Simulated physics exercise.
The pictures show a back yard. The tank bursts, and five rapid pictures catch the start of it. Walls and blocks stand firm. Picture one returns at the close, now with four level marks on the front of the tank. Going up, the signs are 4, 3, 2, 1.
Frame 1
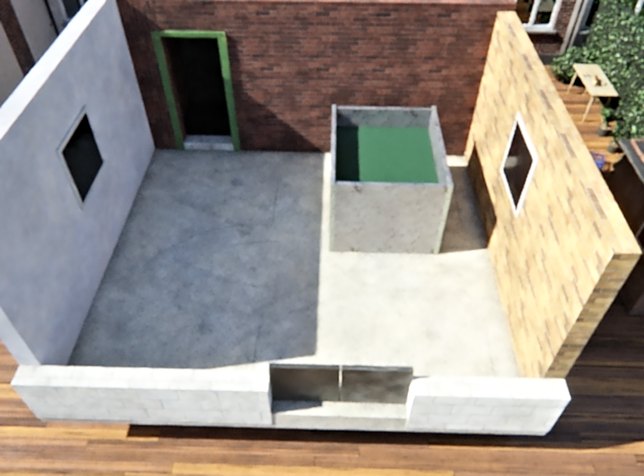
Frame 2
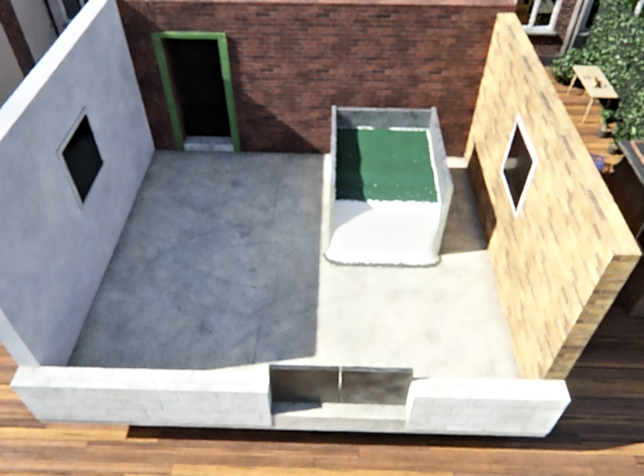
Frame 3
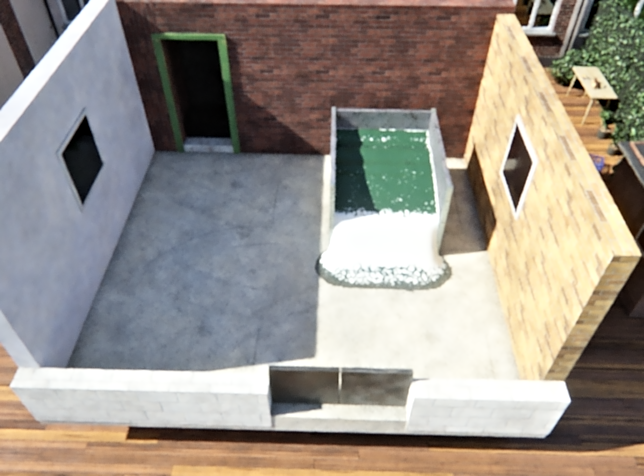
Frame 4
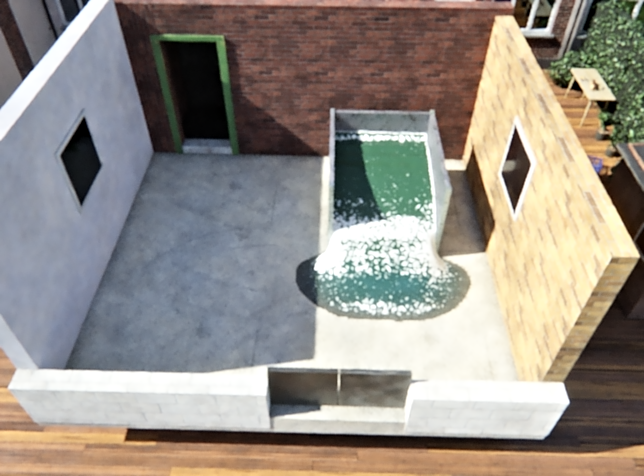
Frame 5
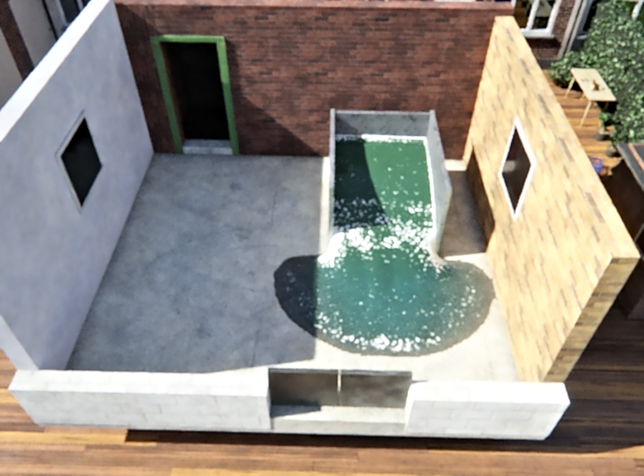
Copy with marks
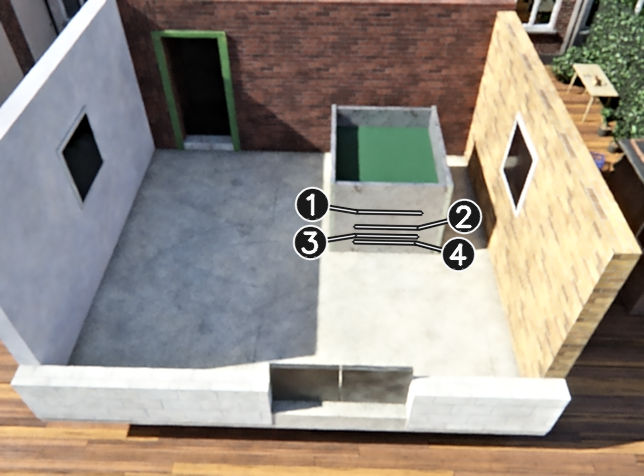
Green water pouring out of the open front of a concrete tank and spreading in a foamy, rounded pool across a walled yard.
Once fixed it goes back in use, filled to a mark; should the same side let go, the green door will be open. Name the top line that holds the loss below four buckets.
1 is the one.
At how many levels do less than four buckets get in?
All of them.
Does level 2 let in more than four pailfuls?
No.
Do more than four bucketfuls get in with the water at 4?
No.
In white, 1 at (388, 212); 2 at (386, 227); 3 at (385, 236); 4 at (385, 242); from the bottom up 4, 3, 2, 1.
For level 1, a bucket or two gets in.
For level 2, nothing gets over.
For level 3, nothing gets over.
For level 4, nothing gets over.
